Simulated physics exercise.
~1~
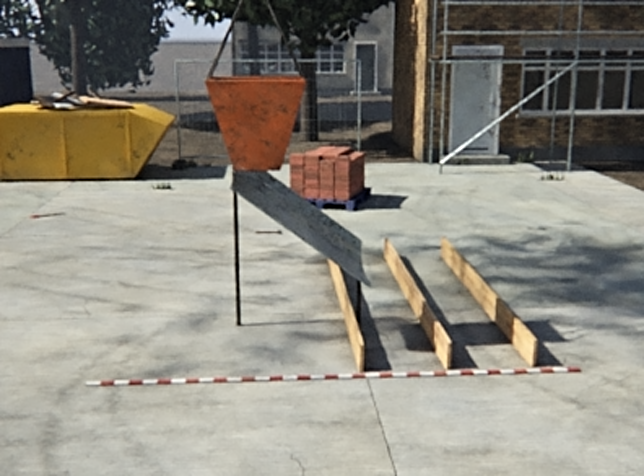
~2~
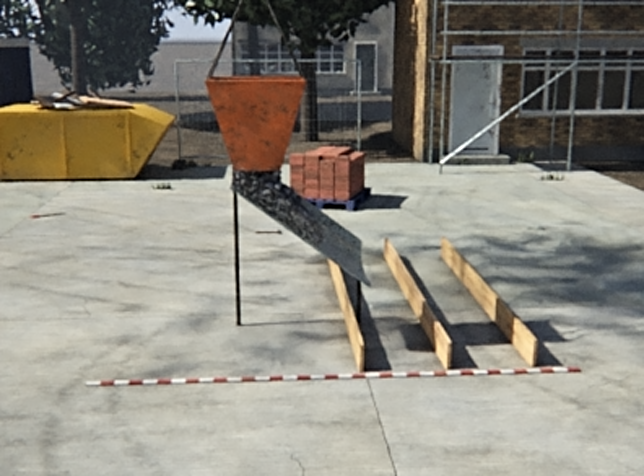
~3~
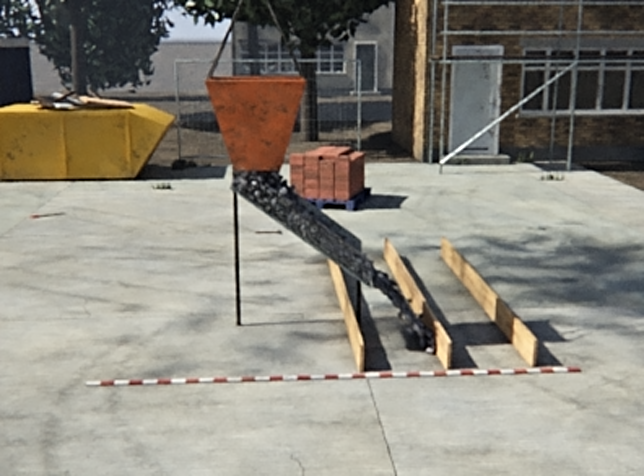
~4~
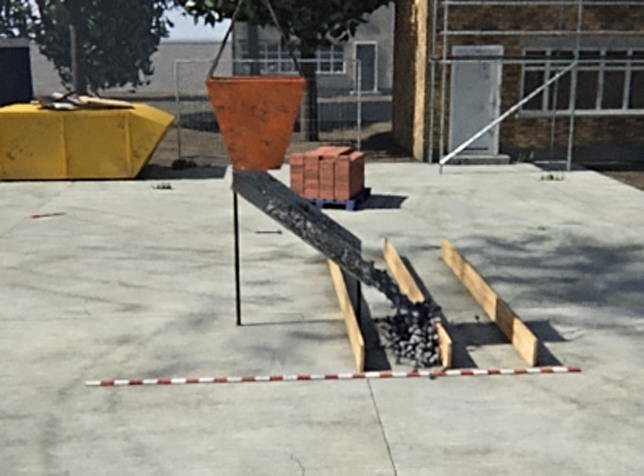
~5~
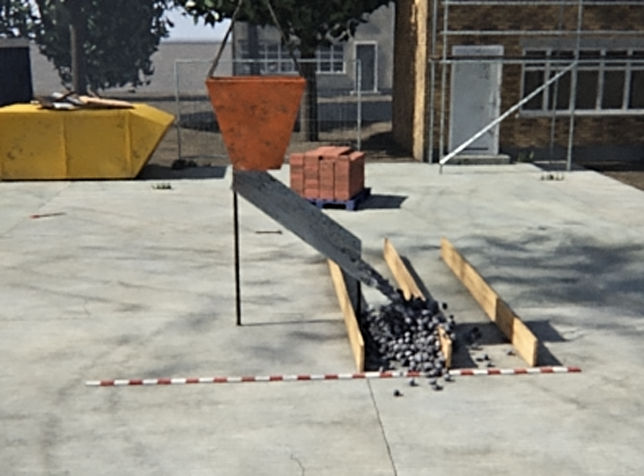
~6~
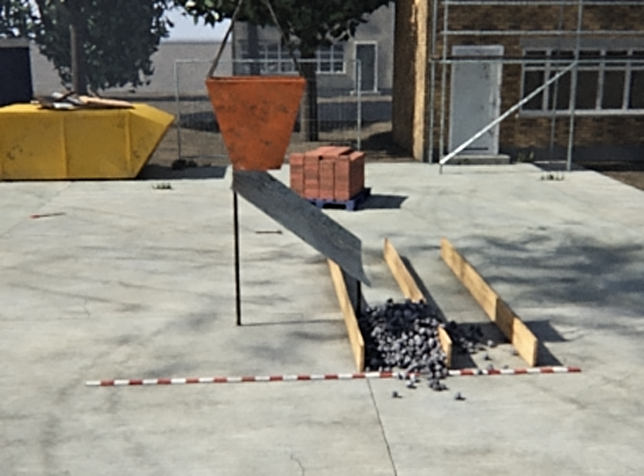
The clip opens on a sunlit concrete yard, where an orange skip hangs above a sloping steel chute, with three wooden boards standing to the right behind a red and white staff. Dark grey stones drop from the bottom of the skip and slide down the steel. The stream pours off the lower end into the left bay, striking near the middle board. As the chute empties, the stones build into a heap, and a few spill into the right bay and past the staff. Finally the steel is bare and nearly all the stones rest in the left bay.
